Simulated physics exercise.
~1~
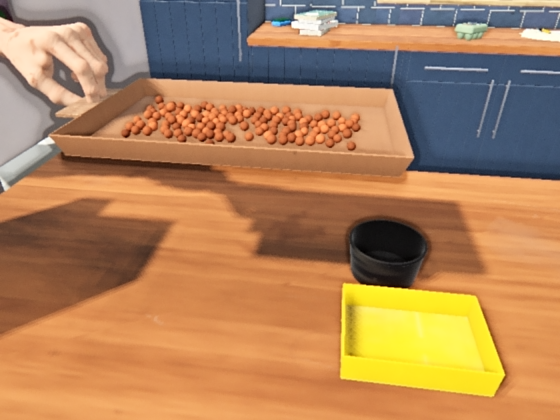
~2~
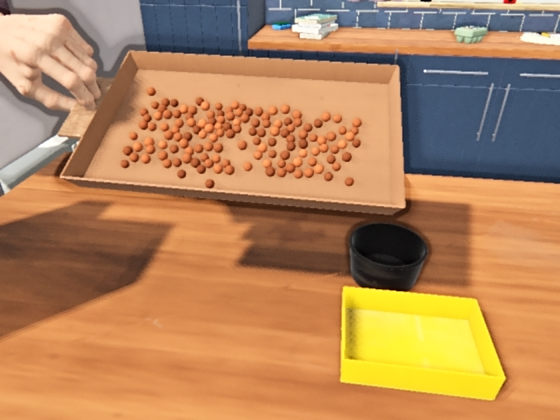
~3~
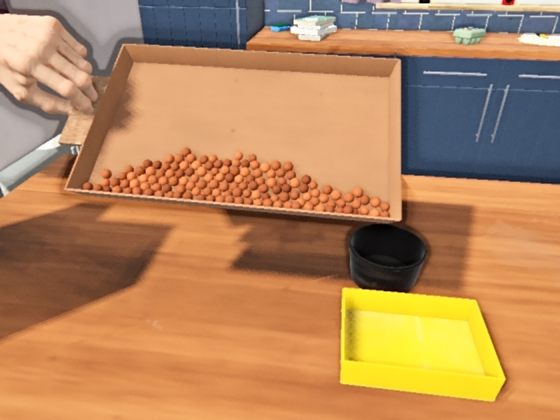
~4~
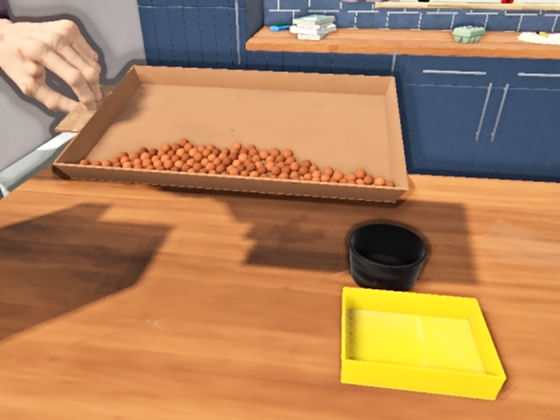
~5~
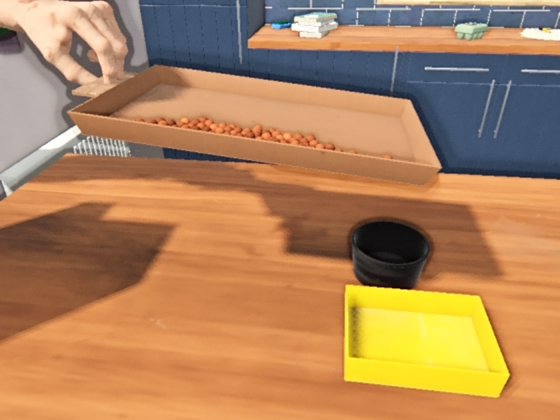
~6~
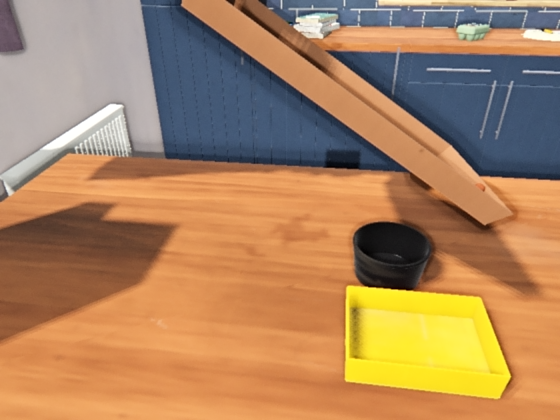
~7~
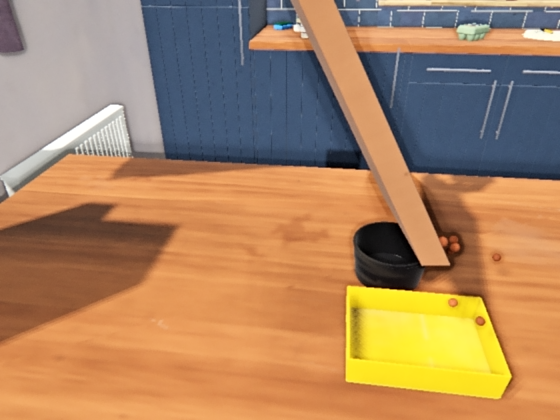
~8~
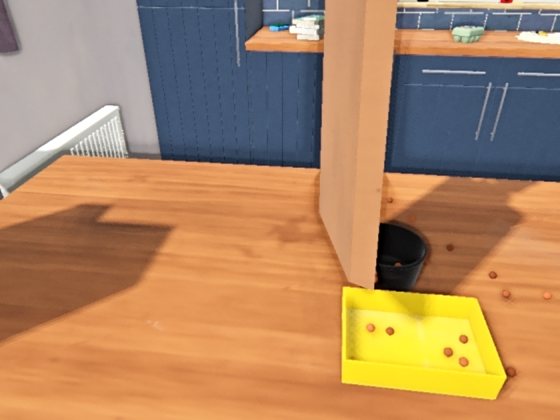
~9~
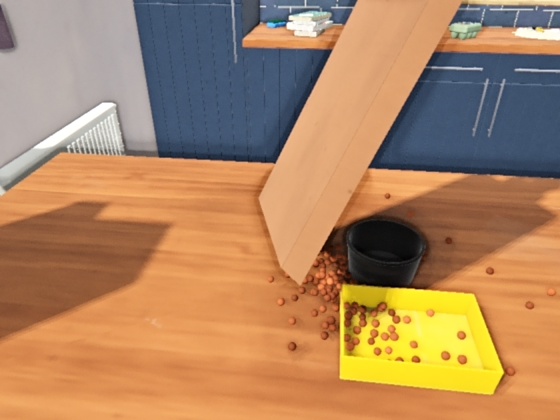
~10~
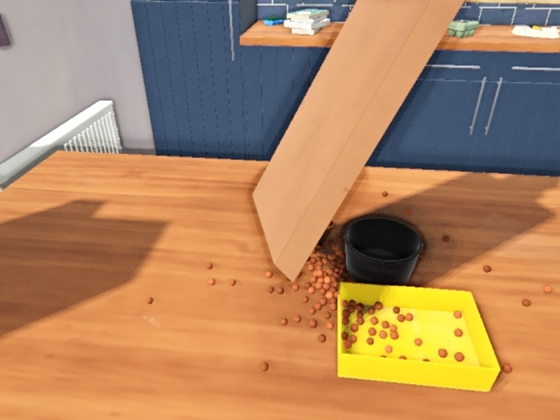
We see a hand beside a shallow tray of small reddish-brown balls, which tips forward, levels, then moves right and tilts steeply over a black dish and yellow tin, spilling balls mostly onto the wooden table, with many in the tin.
